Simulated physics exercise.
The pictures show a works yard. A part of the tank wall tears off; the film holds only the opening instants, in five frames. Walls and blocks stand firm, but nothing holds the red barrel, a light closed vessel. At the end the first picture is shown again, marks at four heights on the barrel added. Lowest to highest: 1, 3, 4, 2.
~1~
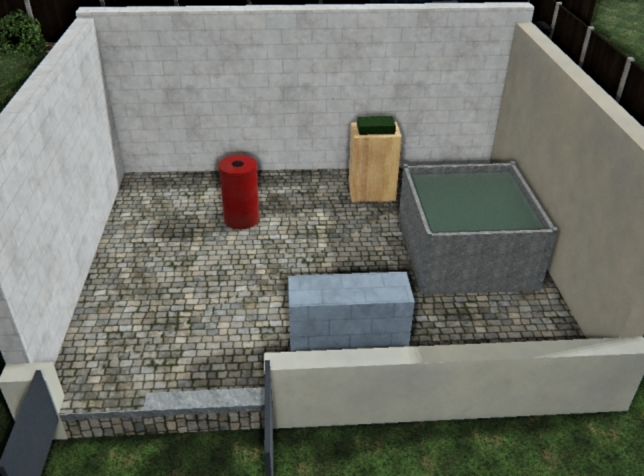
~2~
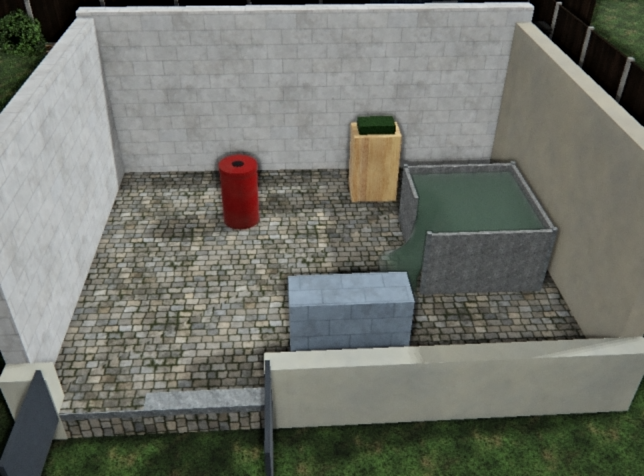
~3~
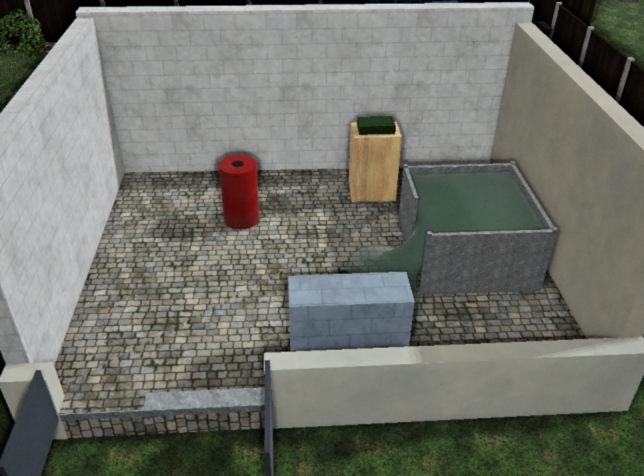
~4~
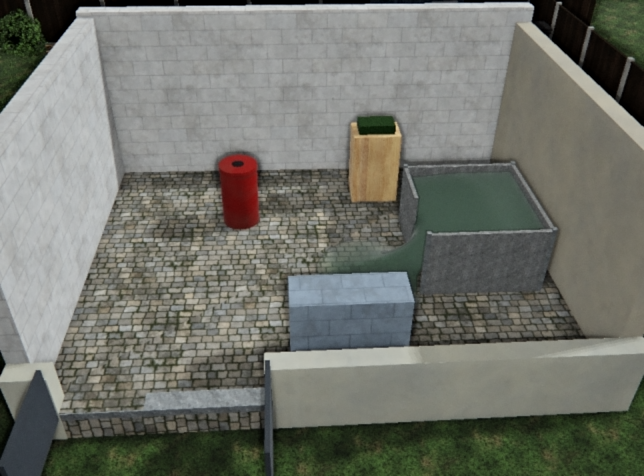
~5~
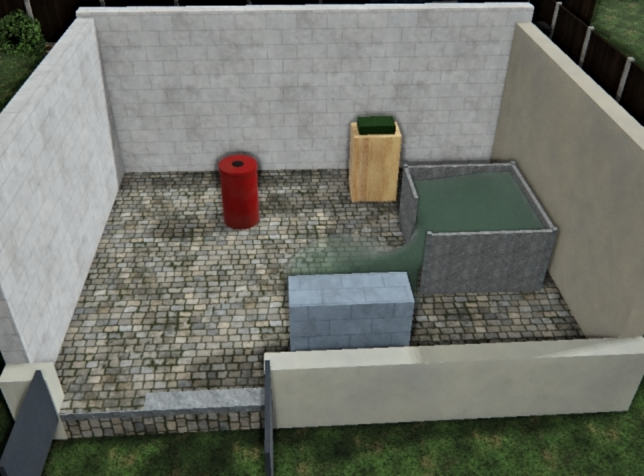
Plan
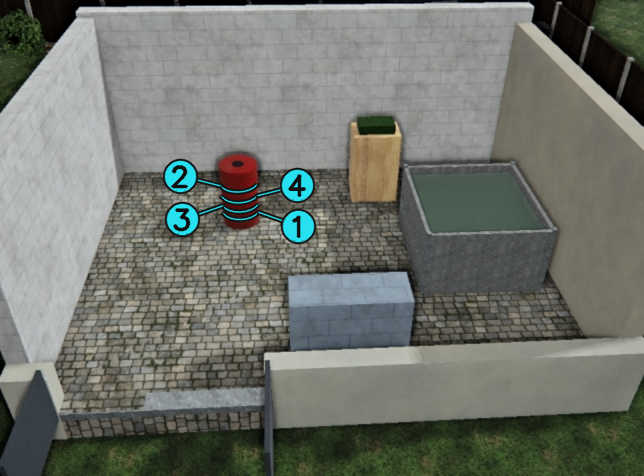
Green water pours from a stone tank's corner and spreads left across the cobbled yard.
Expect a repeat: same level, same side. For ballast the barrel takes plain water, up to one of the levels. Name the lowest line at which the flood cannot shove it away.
1 is the one.
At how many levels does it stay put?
All of them.
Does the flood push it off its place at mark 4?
No, that is safe.
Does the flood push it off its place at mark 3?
No, that is safe.
On the marked copy, 1 at (240, 219); 2 at (238, 192); 3 at (239, 212); 4 at (239, 202); from the bottom up 1, 3, 4, 2.
With 1, it does not move.
With 2, it does not move.
With 3, it does not move.
With 4, it does not move.
